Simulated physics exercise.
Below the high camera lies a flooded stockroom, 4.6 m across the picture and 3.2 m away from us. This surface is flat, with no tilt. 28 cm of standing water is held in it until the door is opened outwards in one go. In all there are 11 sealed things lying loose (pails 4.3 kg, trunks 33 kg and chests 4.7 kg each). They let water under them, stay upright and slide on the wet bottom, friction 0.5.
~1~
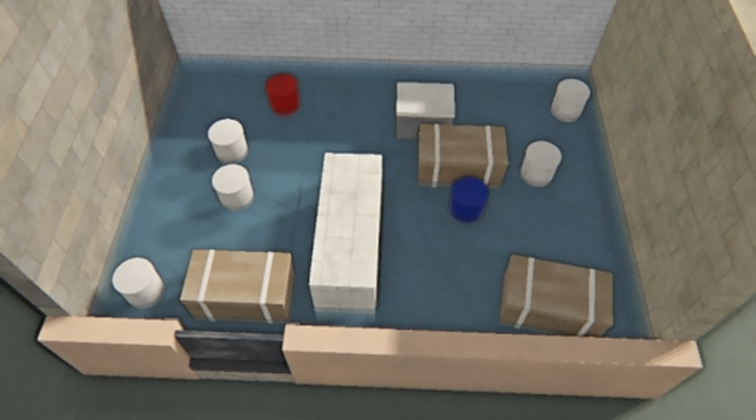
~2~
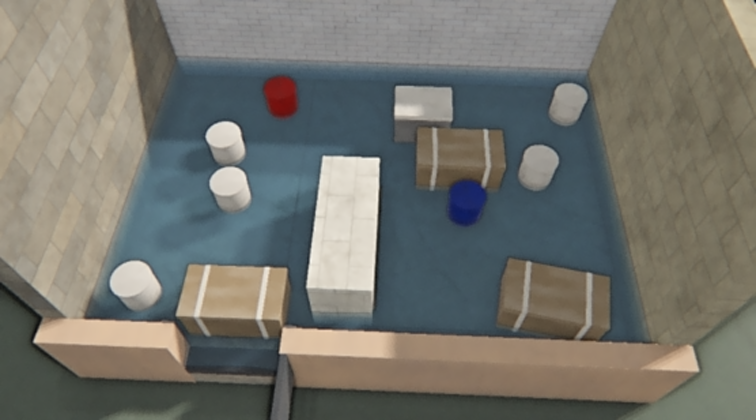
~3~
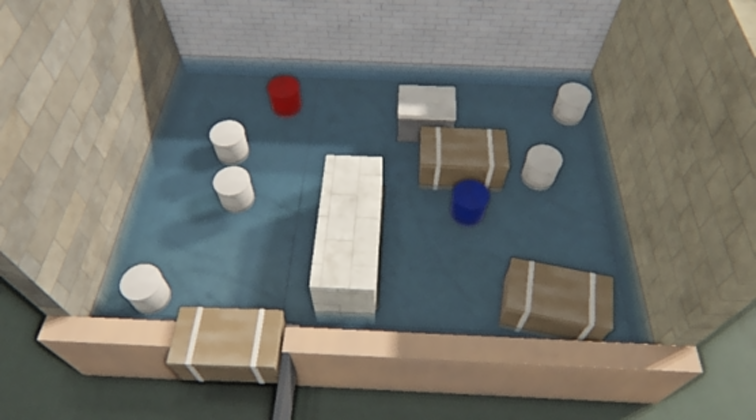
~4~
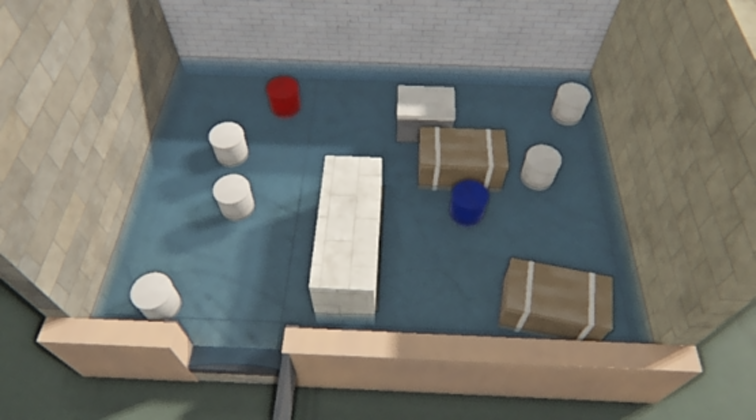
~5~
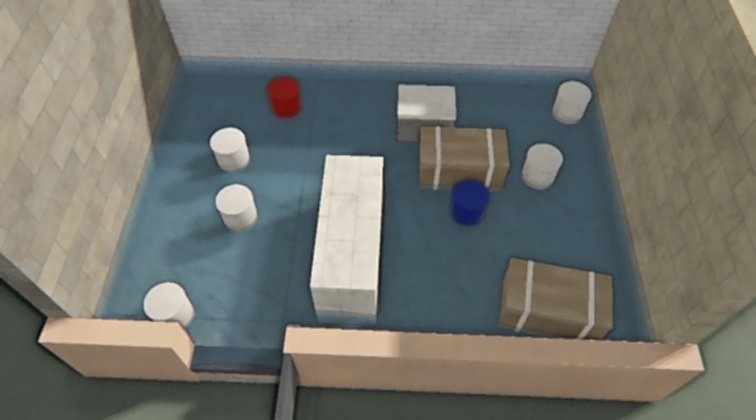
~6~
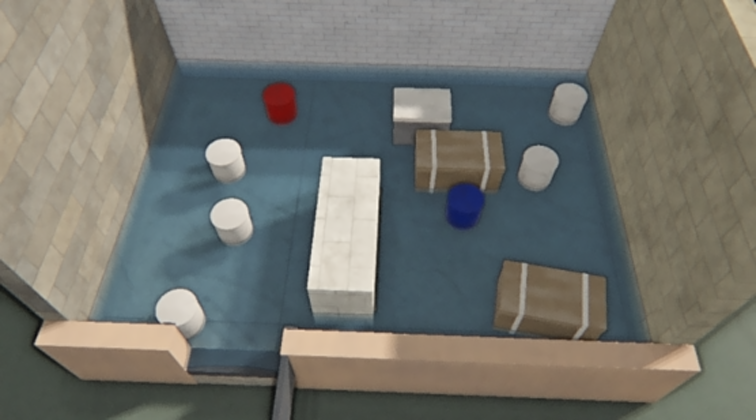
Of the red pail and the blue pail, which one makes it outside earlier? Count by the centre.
The red one makes it out earlier.
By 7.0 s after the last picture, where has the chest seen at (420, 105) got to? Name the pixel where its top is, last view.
Near (310, 97).
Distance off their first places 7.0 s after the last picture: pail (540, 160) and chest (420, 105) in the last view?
First one 30 cm, second one 120 cm.
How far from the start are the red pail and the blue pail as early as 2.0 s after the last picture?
I'd guess about 40 cm and 20 cm by that point.
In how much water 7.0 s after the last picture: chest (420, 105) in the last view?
Roughly 20 cm.
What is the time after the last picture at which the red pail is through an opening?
Near 11.5 s.
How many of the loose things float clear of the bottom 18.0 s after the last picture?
5 of them.
Then, 2.0 s after the last picture the red pail is near (248, 114), 0.4 m from its start, afloat; the blue pail is near (452, 204), 0.2 m from its start, afloat; 2 of 11 are out; 9 afloat.
Then, 7.0 s after the last picture the red pail is near (204, 189), 1.3 m from its start, afloat; the blue pail is near (427, 186), 0.4 m from its start, afloat; 4 of 11 are out; 7 afloat.
Then, 14.0 s after the last picture the red pail has gone out (11.4 s after the last picture); the blue pail is near (323, 164), 1.4 m from its start, afloat; 5 of 11 are out; 5 afloat.
Then, 18.0 s after the last picture the red pail has gone out (11.4 s after the last picture); the blue pail is near (276, 177), 1.8 m from its start, afloat; 5 of 11 are out; 5 afloat.
